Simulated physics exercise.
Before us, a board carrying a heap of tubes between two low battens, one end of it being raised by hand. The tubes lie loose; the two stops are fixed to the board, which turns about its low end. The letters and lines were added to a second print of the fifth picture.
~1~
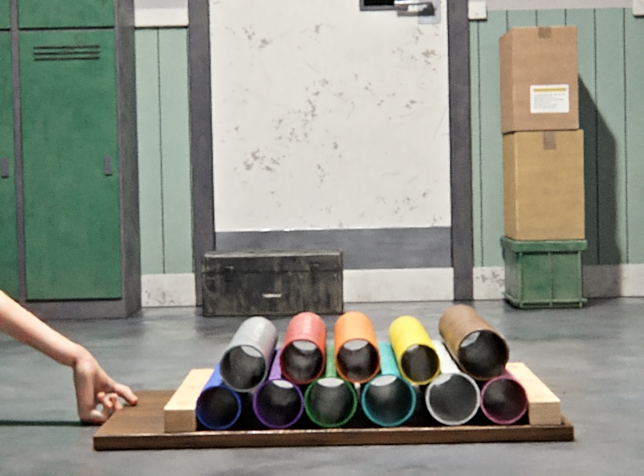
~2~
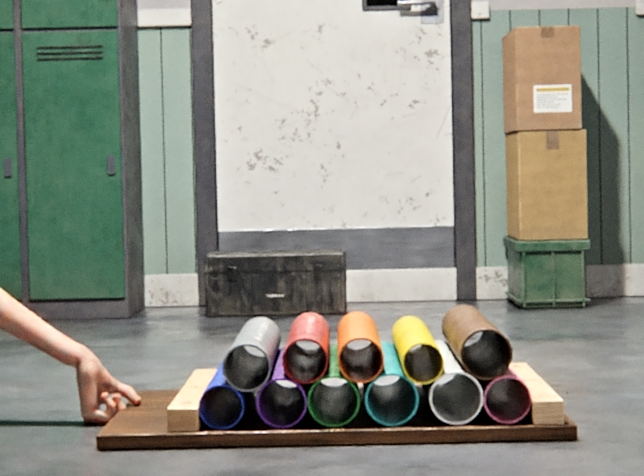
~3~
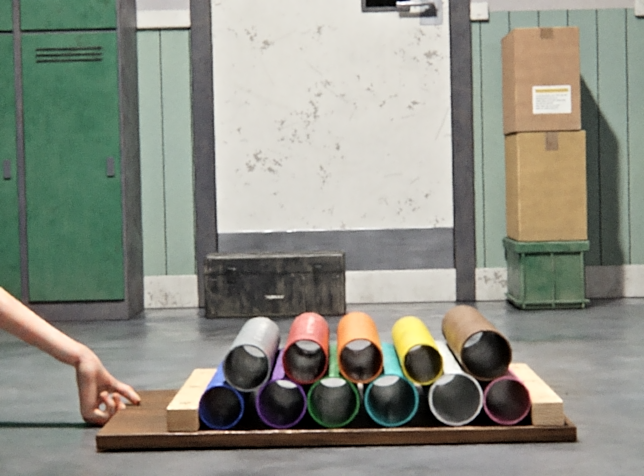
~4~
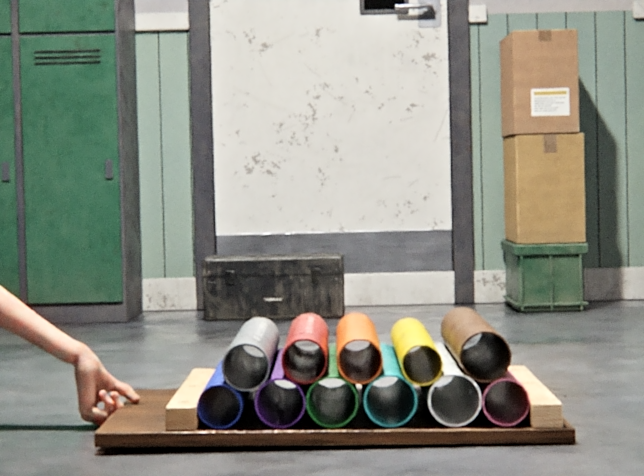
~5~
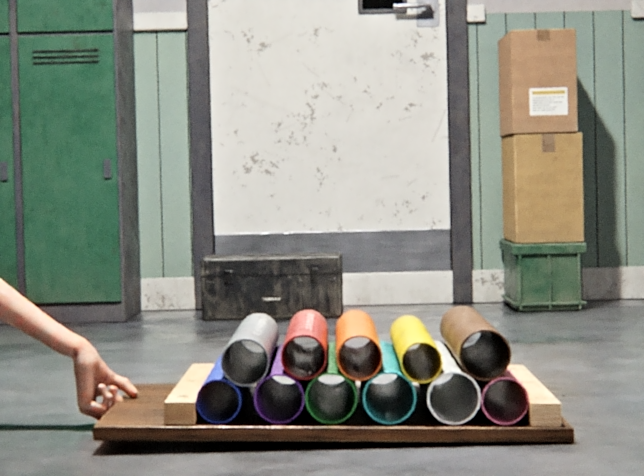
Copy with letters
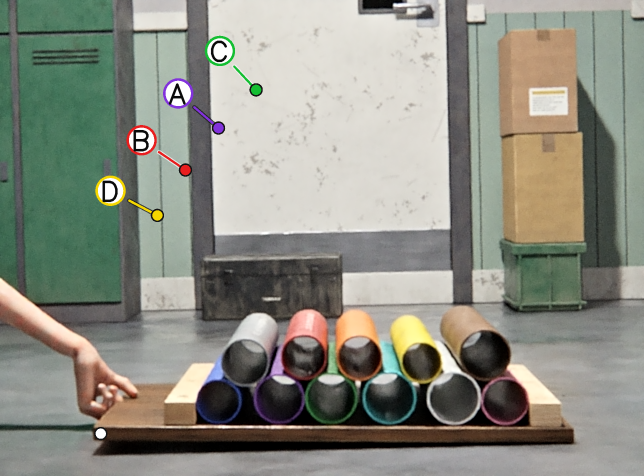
A hand slightly raising the left end of a dark board carrying two rows of stacked colourful tubes between wooden battens.
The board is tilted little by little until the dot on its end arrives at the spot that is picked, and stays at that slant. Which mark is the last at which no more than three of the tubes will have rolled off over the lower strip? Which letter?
The last mark within the limit is D.
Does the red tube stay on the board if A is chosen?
The red tube: No.
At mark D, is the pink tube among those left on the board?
Yes, with D.
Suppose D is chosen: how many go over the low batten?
It comes to one.
On the marked copy, A at (218, 128); B at (186, 170); C at (256, 90); D at (158, 215); the white dot at (101, 434).
Taking D. A third of the way, board at 17°.
Two thirds of the way, board at 29°.
When it is over, board at 29°, one over the low batten (brown).
As for the rest, A five over the low batten; B five over the low batten; C five over the low batten.
